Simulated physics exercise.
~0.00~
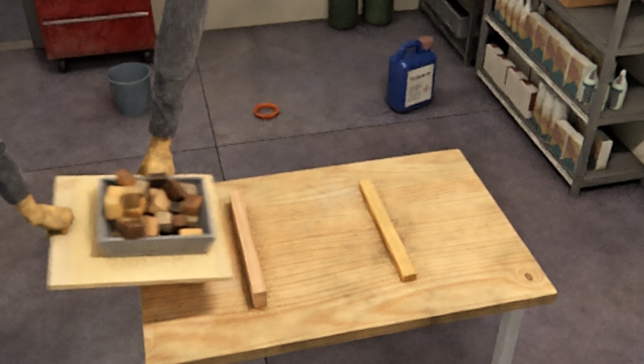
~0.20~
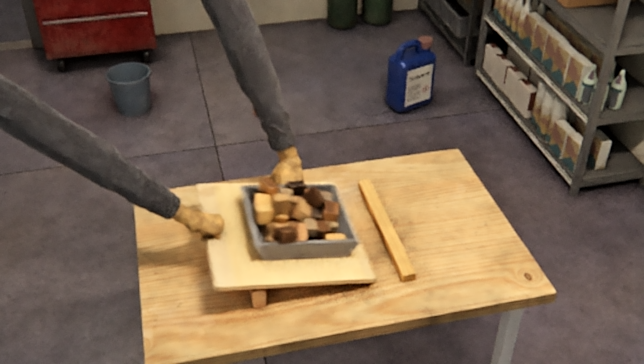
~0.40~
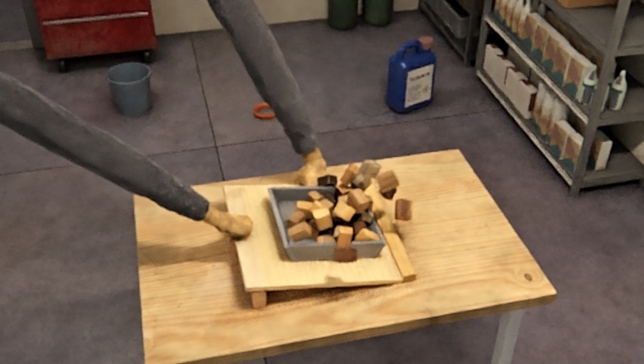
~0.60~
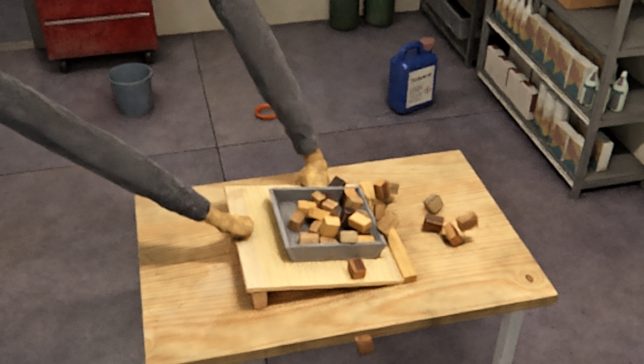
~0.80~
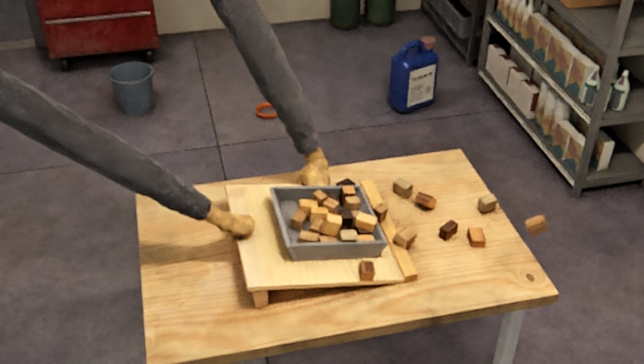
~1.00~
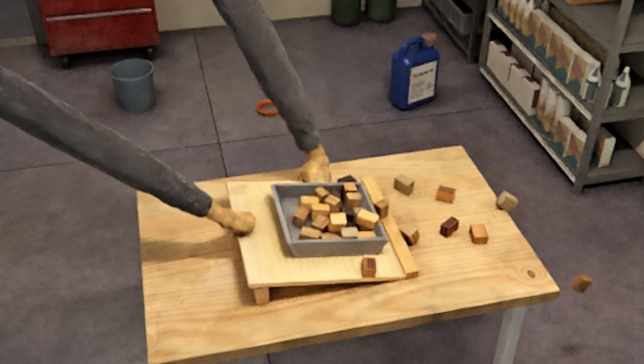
In the video, two gloved hands thrust a tilted board carrying a grey crate of wooden blocks rightward over a wooden table until it stops against a wooden strip. Blocks spill forward, some scattering across the table and a few going over its edges, while most stay in the crate.
